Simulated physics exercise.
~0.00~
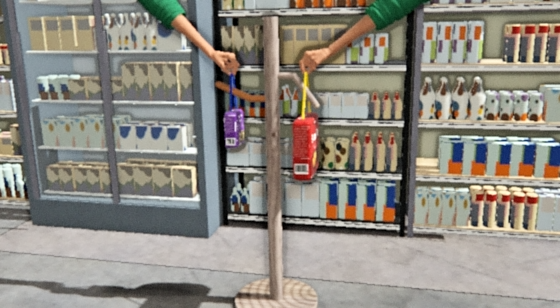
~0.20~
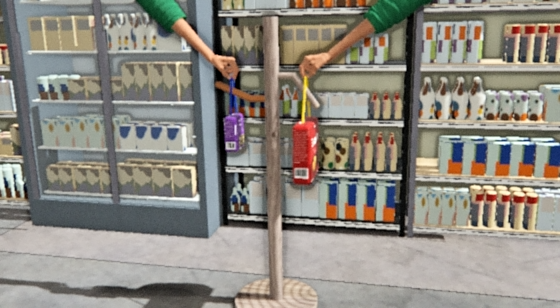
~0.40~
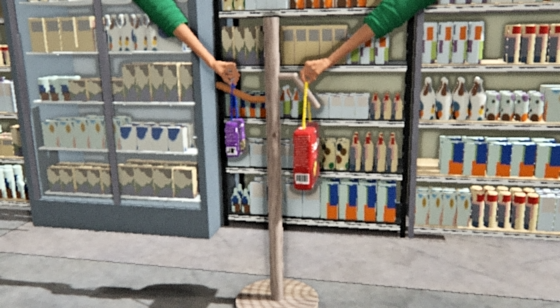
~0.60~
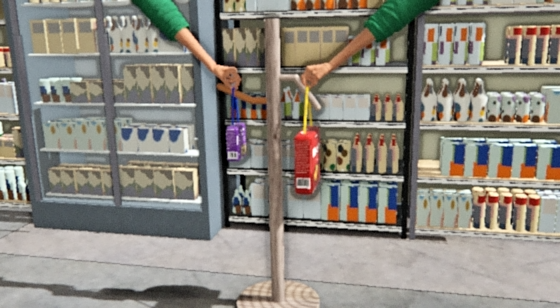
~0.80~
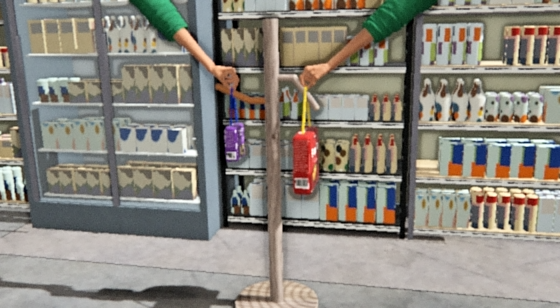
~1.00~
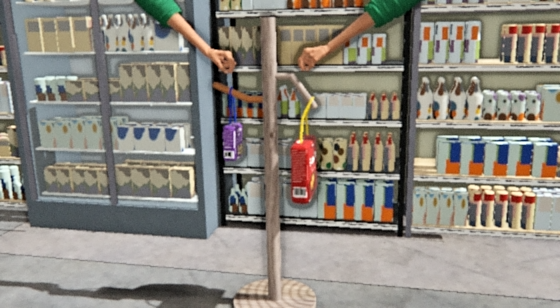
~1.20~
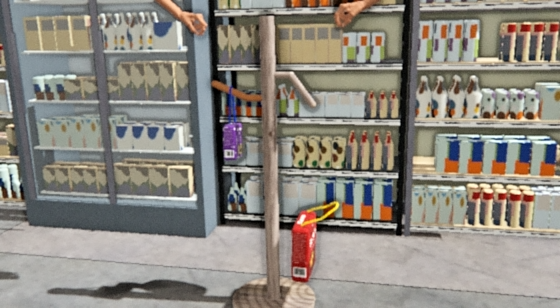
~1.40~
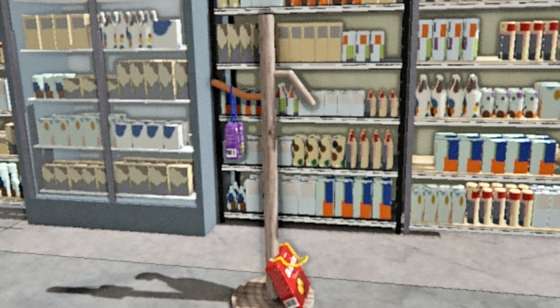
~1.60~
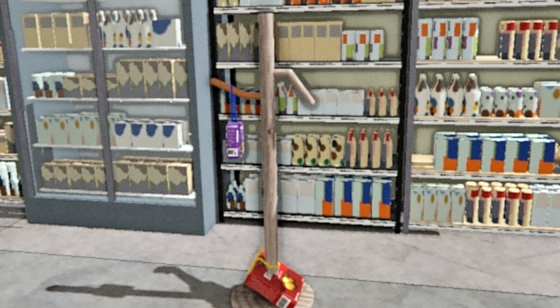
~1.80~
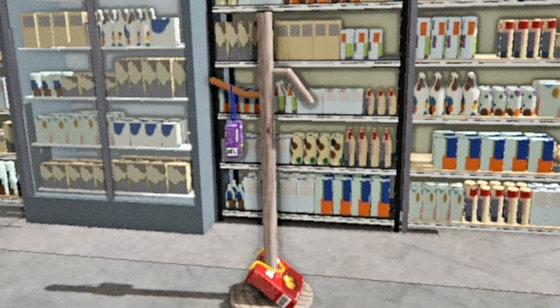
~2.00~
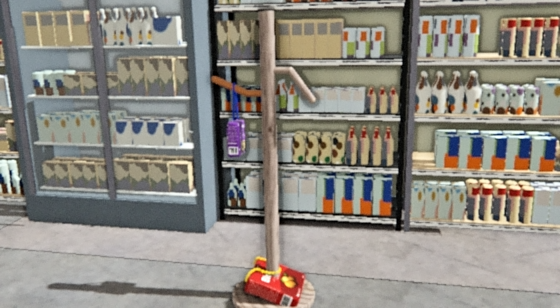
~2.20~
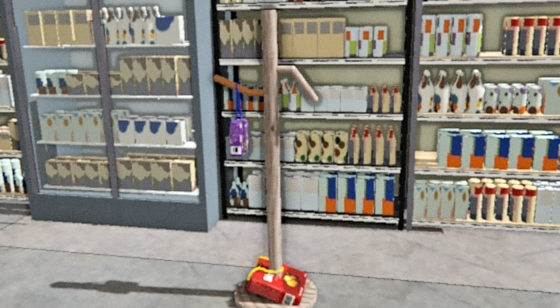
In a store aisle seen from the front through a slightly swaying view, a wooden coat stand rises before shelves packed with boxes and bottles. Two green-sleeved arms reach in from above, holding a purple pouch on the left and a red bag with a yellow loop on the right. The hands lower both toward the stand's pegs, then let go and draw away. The purple pouch stays hanging on the left, but the red bag slips off the downward-slanting right peg and drops. It lands at the stand's round base, leans, and finally settles on its side.
